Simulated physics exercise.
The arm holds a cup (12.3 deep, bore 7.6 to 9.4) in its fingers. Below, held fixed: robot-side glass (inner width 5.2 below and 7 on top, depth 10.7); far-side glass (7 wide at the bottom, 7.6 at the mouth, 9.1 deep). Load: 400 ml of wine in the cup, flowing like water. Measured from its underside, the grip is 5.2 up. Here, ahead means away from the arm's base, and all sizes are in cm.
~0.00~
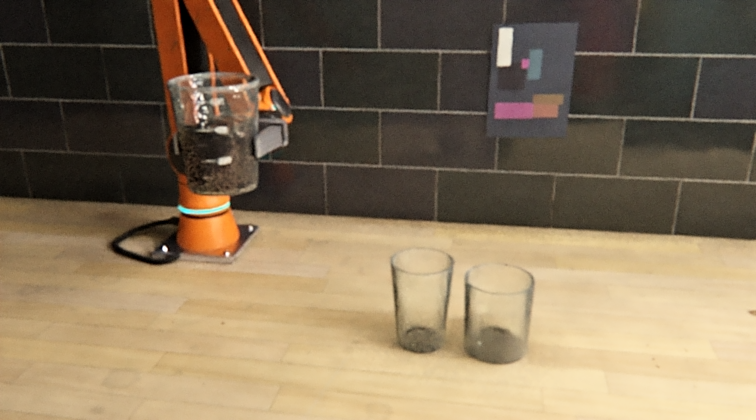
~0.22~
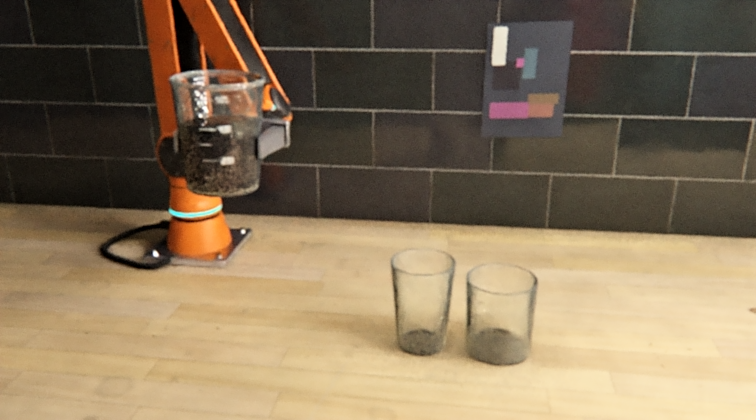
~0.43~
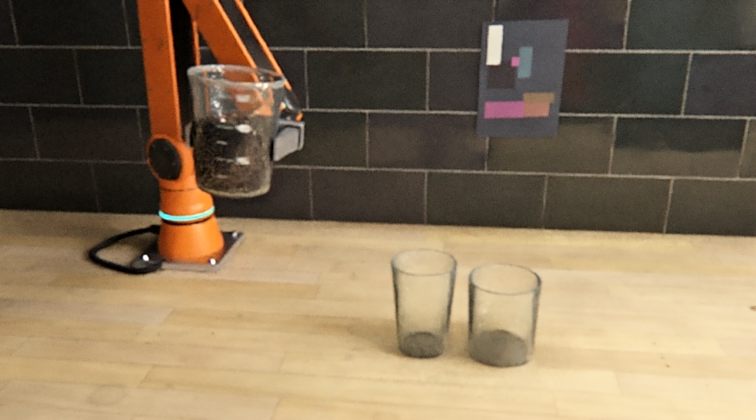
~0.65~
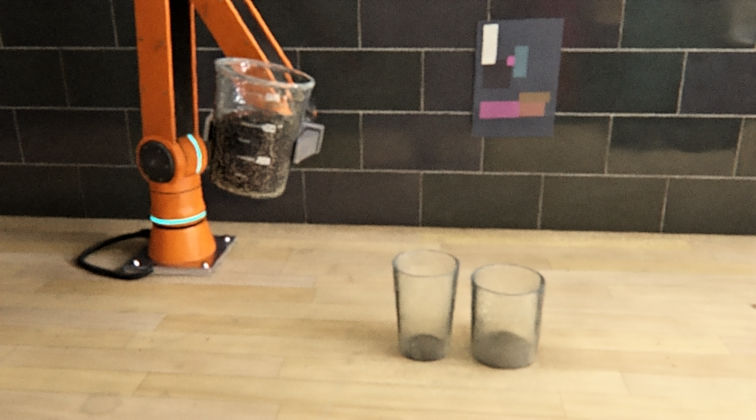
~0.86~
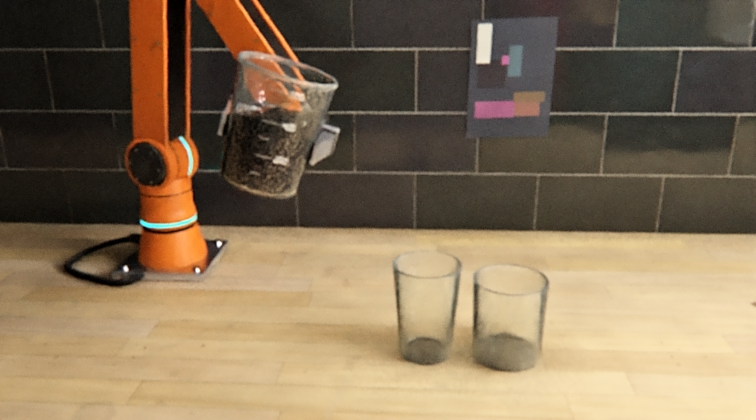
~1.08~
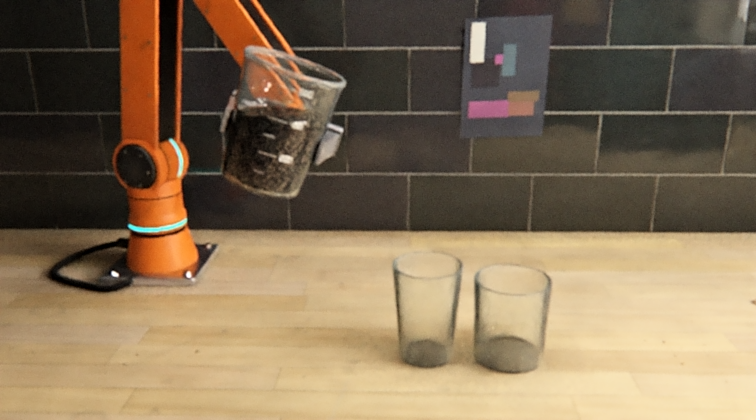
The footage shows an orange robot arm holding a clear cup of dark contents above a wooden counter, gradually tilting it rightward toward two glasses with a little dark material inside, as the view shifts slightly.
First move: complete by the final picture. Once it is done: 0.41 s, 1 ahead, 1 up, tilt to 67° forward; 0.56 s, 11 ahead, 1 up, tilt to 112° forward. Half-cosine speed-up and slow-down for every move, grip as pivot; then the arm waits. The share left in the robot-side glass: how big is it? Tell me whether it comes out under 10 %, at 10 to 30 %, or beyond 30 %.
It comes out at 10 to 30 %.
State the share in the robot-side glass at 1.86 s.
That share is roughly 16 percent.
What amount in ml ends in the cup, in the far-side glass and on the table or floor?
I'd estimate close to 0, 170 and 170 ml respectively.
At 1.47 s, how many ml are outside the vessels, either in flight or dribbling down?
Reading: Near 15 ml.
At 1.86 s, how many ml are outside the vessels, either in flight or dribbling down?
About 60 ml.
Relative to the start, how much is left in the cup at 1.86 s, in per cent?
Around 65 percent is still there.
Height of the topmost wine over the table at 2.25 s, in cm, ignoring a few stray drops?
Around 27 centimetres.
After 1.47 s, tilted 67° forward, liquid up to 28 above the table; 380 ml in the cup, 15 ml in the air or running down outside.
After 1.86 s, tilted 100° forward, liquid up to 26 above the table; 265 ml in the cup, 60 ml in the robot-side glass, 15 ml in the far-side glass, 55 ml in the air or running down outside.
After 2.25 s, tilted 112° forward, liquid up to 42 above the table; 185 ml in the far-side glass, 85 ml on the table or floor, 60 ml in the robot-side glass, 65 ml in the air or running down outside.
After 3.05 s, tilted 112° forward, liquid up to 5 above the table; 170 ml in the far-side glass, 165 ml on the table or floor, 60 ml in the robot-side glass.
In the end, 170 ml in the far-side glass, 165 ml on the table or floor, 60 ml in the robot-side glass. That is 15 % in the robot-side glass.
